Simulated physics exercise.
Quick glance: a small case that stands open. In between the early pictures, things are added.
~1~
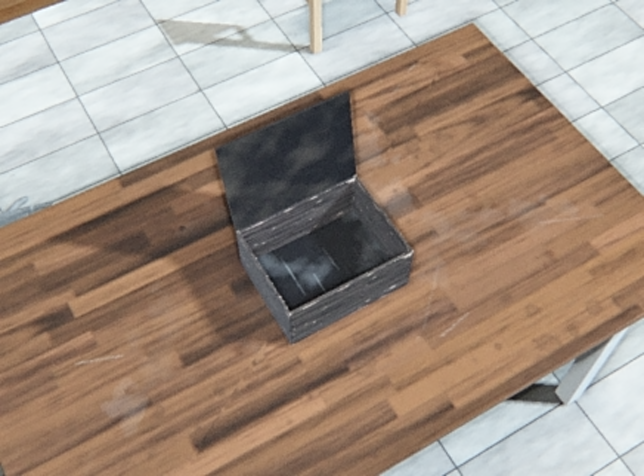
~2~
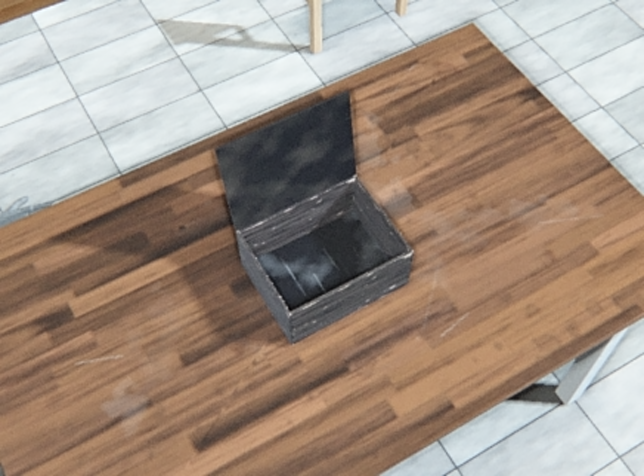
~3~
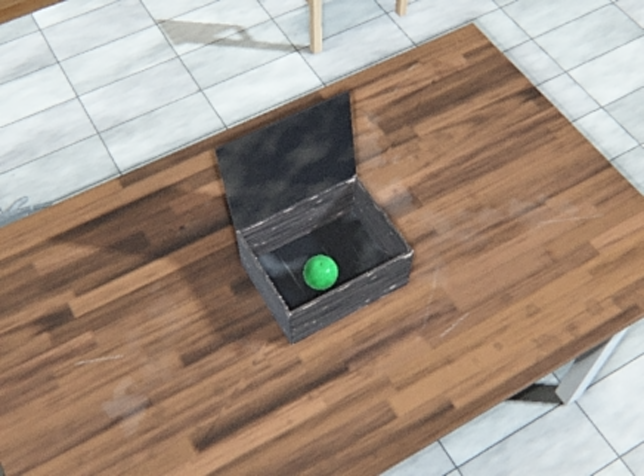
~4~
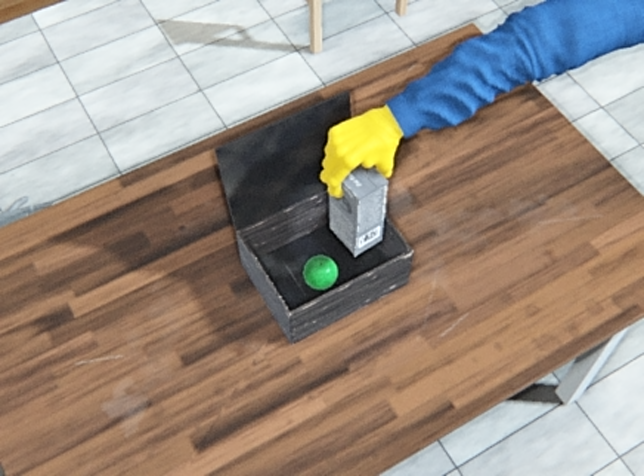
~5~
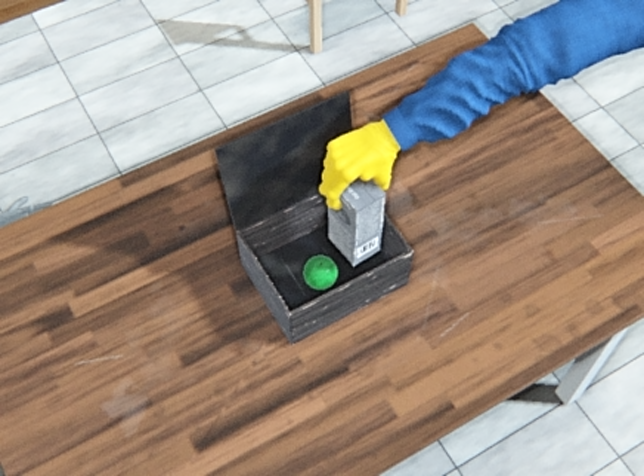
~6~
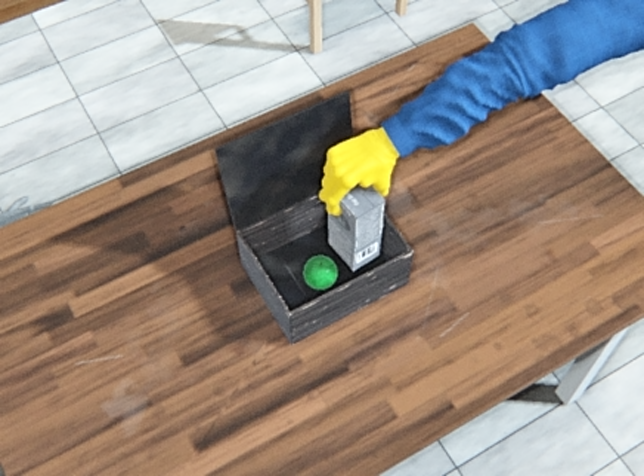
A yellow-gloved hand on a blue-sleeved arm appears partway through this fixed, high-angle view of a wooden table on a pale tiled floor. A dark, open box sits near the middle with its lid raised at the back, empty-looking until a round green object appears inside. The hand, reaching from the upper right, then lowers a grey carton into the box beside it, still gripping the top.
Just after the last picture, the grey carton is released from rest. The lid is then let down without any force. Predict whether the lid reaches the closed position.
The lid is going to stop short.
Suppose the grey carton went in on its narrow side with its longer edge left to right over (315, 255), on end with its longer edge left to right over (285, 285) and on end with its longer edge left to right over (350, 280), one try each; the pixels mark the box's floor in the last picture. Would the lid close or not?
Trial 1: Lid fully lowered. Trial 2: Lid propped open. Trial 3: Lid propped open.
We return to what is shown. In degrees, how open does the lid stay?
The answer is about 45 degrees.
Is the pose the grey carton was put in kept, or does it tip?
Simply put, the grey carton remains unturned.
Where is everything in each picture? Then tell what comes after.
The last thing is not in view yet, in the first frame.
The last thing is not in view yet, in the second frame.
The last thing is not in view yet; green apple (320, 273), in the third frame.
Coming down; grey carton (357, 205); green apple (320, 273), in the fourth frame.
Coming down; grey carton (355, 217); green apple (320, 273), in the fifth frame.
Put in, still held; grey carton (355, 222); green apple (320, 273), in the sixth frame.
Then, 0.30 s past the last view, grey carton displaced about its own width near (354, 241).
Then, 1.20 s past the last view, lid starting down; grey carton displaced about its own width near (354, 242).
Then, 1.50 s past the last view, lid 66° above the rim; grey carton displaced about its own width near (354, 242).
Then, 1.70 s past the last view, lid 46° above the rim; grey carton displaced about its own width near (354, 242).
Finally, lid 43° above the rim; moved from the start, grey carton; green apple still in place. Final places as the last picture's camera would see them, grey carton near (354, 242).
